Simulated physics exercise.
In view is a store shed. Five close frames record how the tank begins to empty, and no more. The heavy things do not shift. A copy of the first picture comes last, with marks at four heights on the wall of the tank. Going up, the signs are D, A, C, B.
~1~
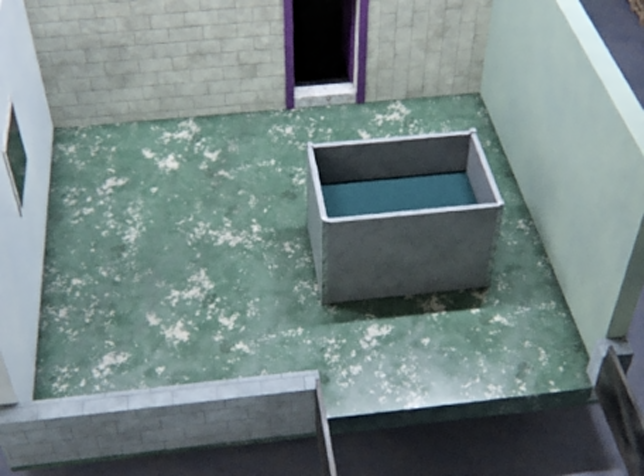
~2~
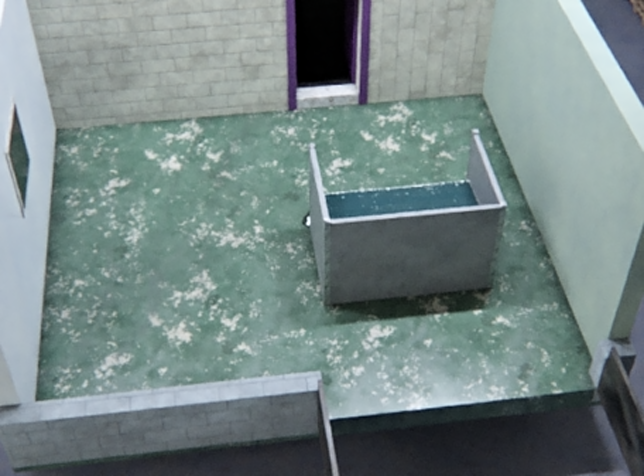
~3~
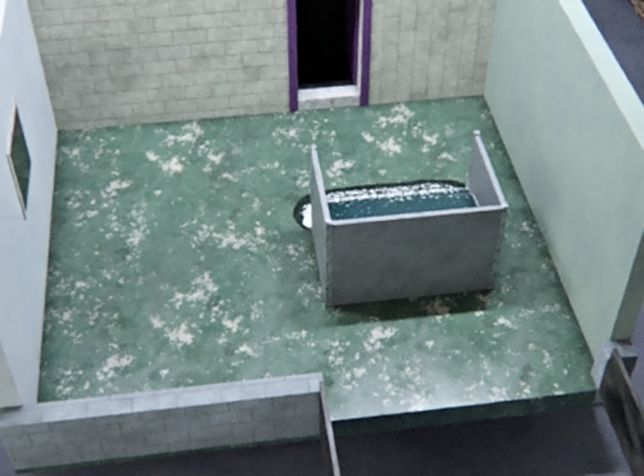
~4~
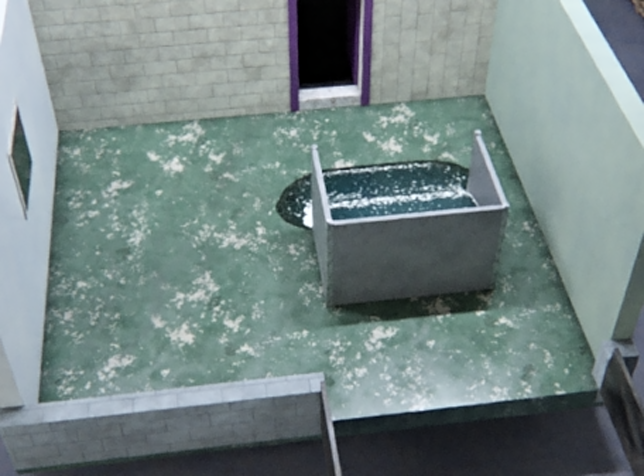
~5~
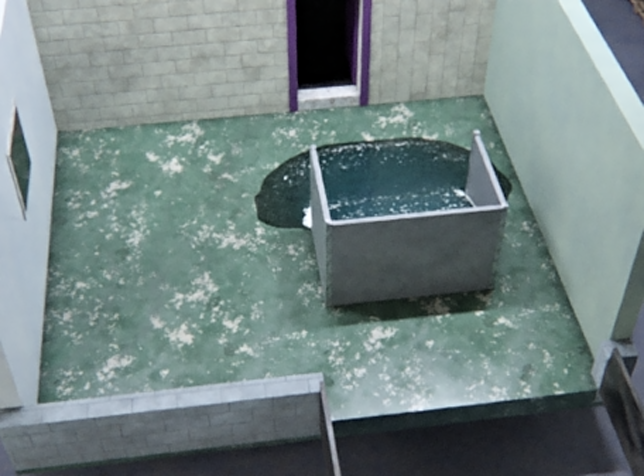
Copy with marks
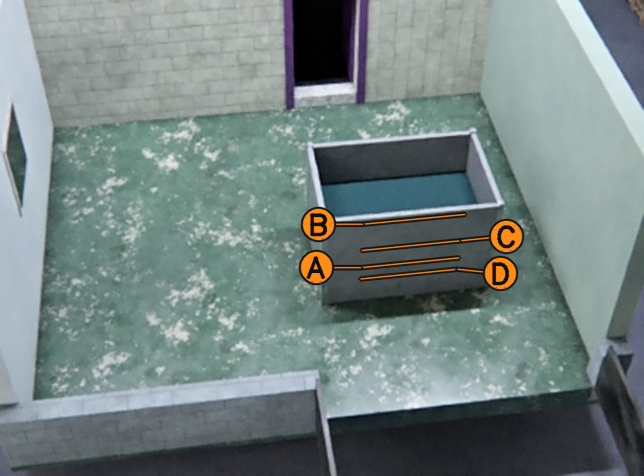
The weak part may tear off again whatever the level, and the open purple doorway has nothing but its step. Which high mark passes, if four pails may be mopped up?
The answer is mark D.
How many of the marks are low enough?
One of them.
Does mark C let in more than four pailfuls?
Yes.
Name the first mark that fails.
That would be A.
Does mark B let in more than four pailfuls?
Yes, it does.
In orange, A at (410, 262); B at (414, 219); C at (411, 245); D at (409, 274); from the bottom up D, A, C, B.
With A, about 7 bucketfuls get in.
With B, dozens of bucketfuls pour in.
With C, dozens of bucketfuls pour in.
With D, a bucket or two gets in.
